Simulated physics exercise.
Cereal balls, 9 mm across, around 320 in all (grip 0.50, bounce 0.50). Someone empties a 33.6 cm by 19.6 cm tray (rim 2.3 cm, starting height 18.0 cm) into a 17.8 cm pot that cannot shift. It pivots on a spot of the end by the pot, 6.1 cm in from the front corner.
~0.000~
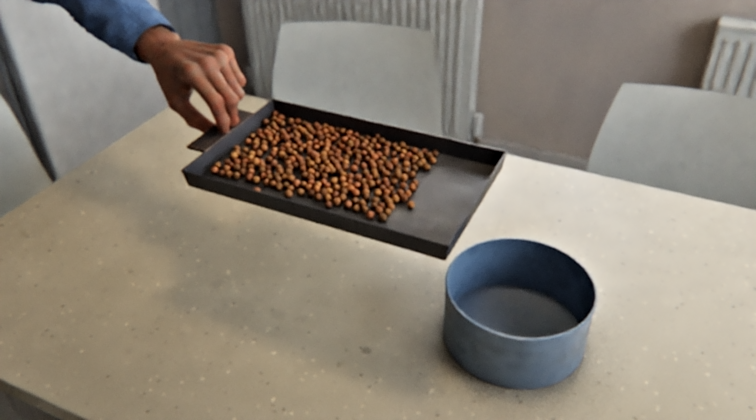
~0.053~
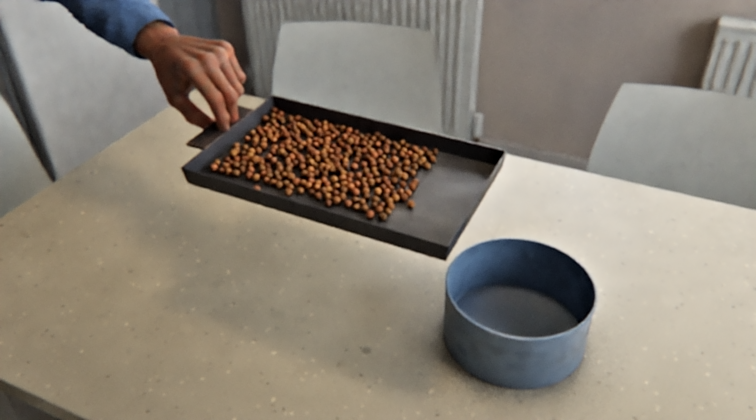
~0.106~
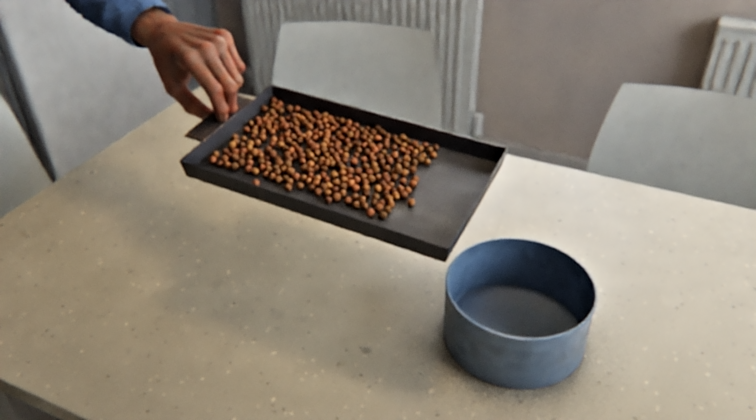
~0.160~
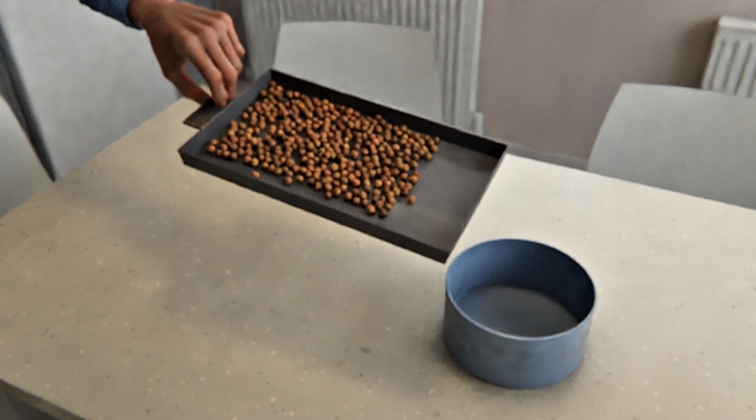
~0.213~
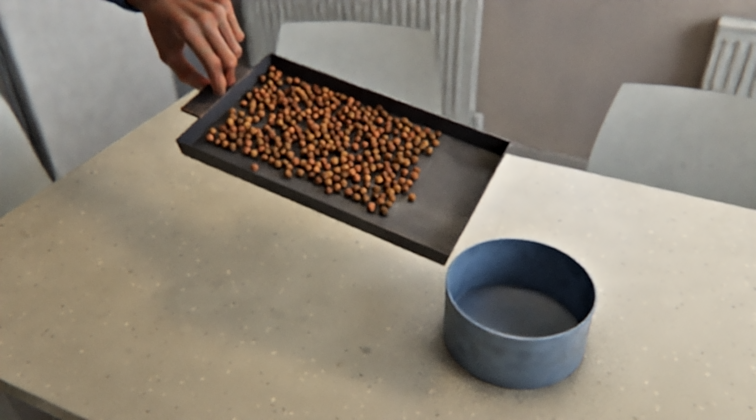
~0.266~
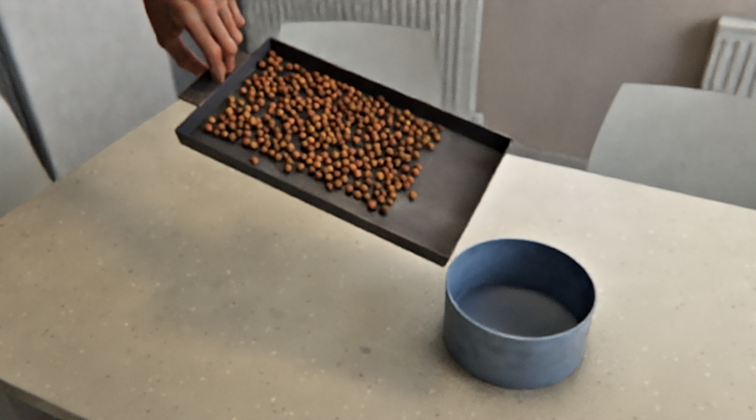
A dark tray of small brown balls slowly tilting as a hand raises its left end beside a blue pot on a table.
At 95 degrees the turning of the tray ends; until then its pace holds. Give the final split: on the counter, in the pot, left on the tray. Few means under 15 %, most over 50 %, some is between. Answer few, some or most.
Counter most, pot few, tray few.
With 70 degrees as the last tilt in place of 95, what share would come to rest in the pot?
Then about 5 per cent.
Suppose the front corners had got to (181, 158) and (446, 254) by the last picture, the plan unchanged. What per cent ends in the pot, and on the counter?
Pot 0, counter 95.
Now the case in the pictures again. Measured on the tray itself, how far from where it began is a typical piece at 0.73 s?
Roughly 13 cm.
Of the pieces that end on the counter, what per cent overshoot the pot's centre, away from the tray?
Some 40 per cent.
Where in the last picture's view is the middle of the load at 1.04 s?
At about (436, 237).
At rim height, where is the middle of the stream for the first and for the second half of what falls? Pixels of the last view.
First near (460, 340), later near (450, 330).
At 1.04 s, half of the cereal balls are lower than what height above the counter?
Roughly 20 cm.
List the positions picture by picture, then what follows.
The first frame shows tray tilt 0 degrees, front corners at (185, 169) and (446, 243); middle of the pieces at (327, 163); pot at (520, 284).
The second frame shows tray tilt 1 degrees, front corners at (185, 167) and (446, 244); middle of the pieces at (327, 161).
The third frame shows tray tilt 4 degrees, front corners at (183, 160) and (447, 246), lowest corner right front; middle of the pieces at (326, 155).
The fourth frame shows tray tilt 8 degrees, front corners at (181, 149) and (447, 249), lowest corner right front; middle of the pieces at (326, 147).
The fifth frame shows tray tilt 12 degrees, front corners at (180, 139) and (448, 252), lowest corner right front; middle of the pieces at (327, 138).
The sixth frame shows tray tilt 17 degrees, front corners at (178, 129) and (448, 255), lowest corner right front; middle of the pieces at (327, 130); pot at (520, 284). Its pace works out near 80 degrees a second.
After 0.73 s, tilt 54 degrees; the tray holds 100 %, the pot 0 %.
After 1.04 s, tilt 79 degrees; the tray holds 75 %, the pot 0 %.
After 1.44 s, tilt 95 degrees; the tray holds 15 %, the pot 5 %.
In the end, at 2.6 s, counter 90 %, pot 10 %, tray 0 %.
